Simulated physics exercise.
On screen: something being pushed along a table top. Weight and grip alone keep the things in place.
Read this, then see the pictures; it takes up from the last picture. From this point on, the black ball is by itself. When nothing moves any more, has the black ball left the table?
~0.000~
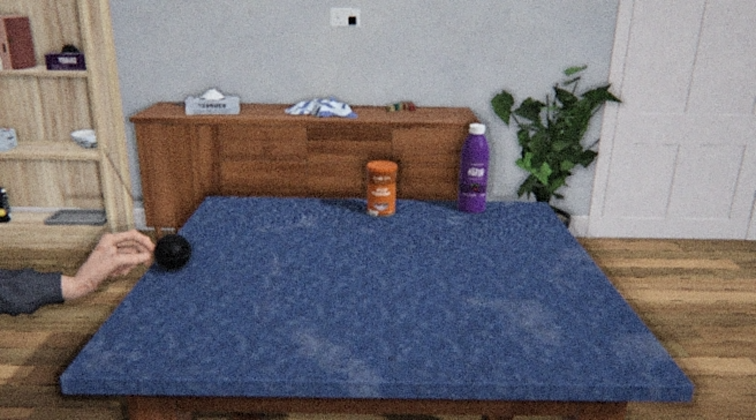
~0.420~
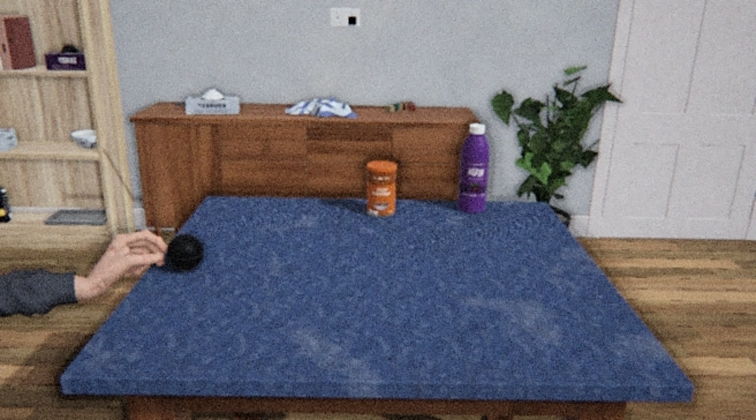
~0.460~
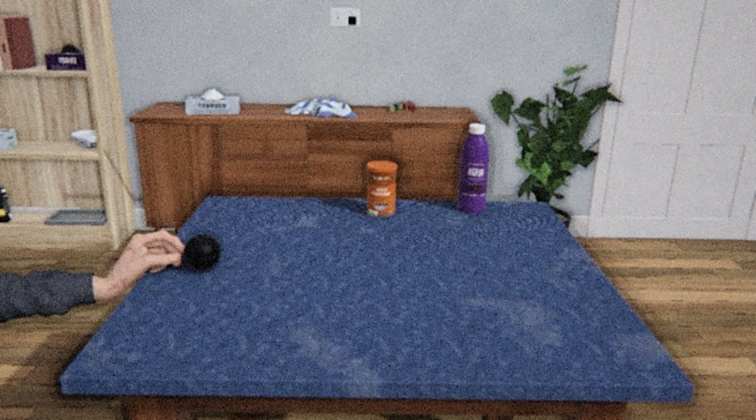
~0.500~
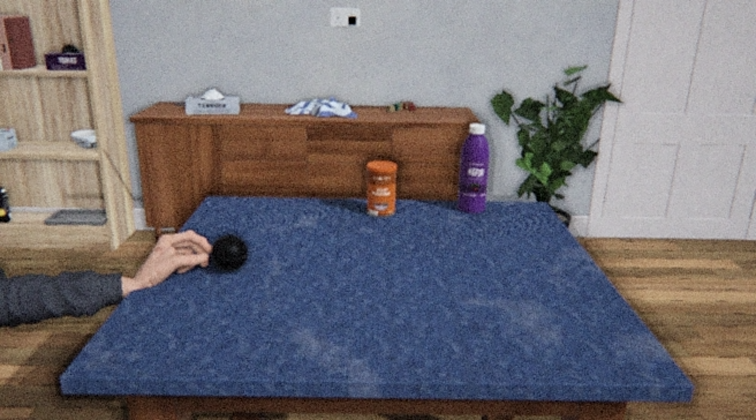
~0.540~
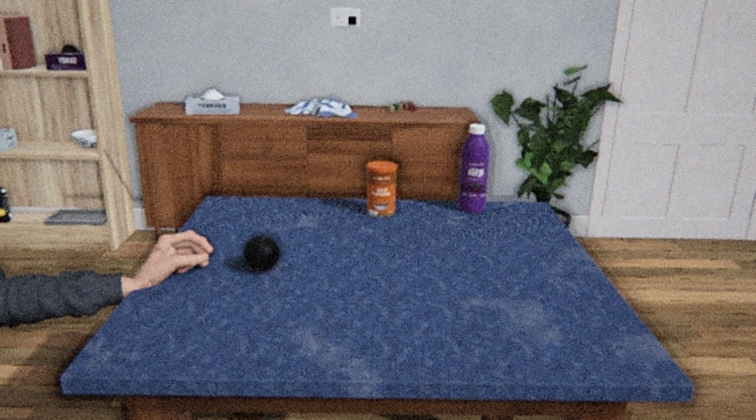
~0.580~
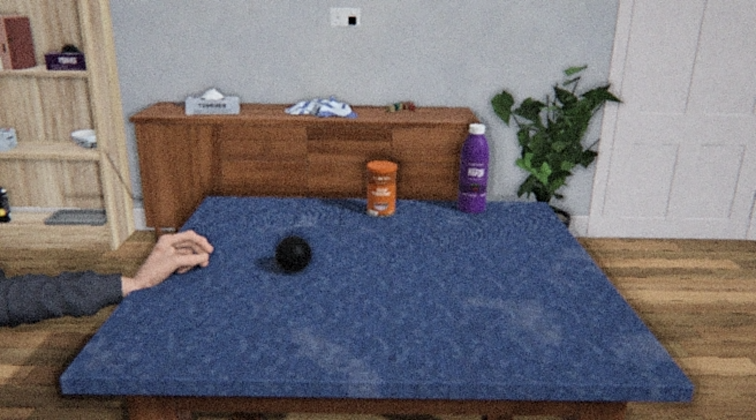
It clears the edge.
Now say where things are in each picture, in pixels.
Under the hand; black ball (173, 252), in the first picture.
Under the hand; black ball (185, 252), in the second picture.
Under the hand; black ball (202, 252), in the third picture.
Black ball (230, 253), in the fourth picture.
Black ball (262, 254) moved about its own width, in the fifth picture.
Black ball (294, 254) moved well along, in the sixth picture.
By 0.78 s, black ball moved well along near (448, 257).
By 0.98 s, black ball moved well along near (594, 259).
By 1.28 s, black ball now off the table.
By 1.48 s, things are still on the move.
When it is over (1.6 s), off the table, black ball.
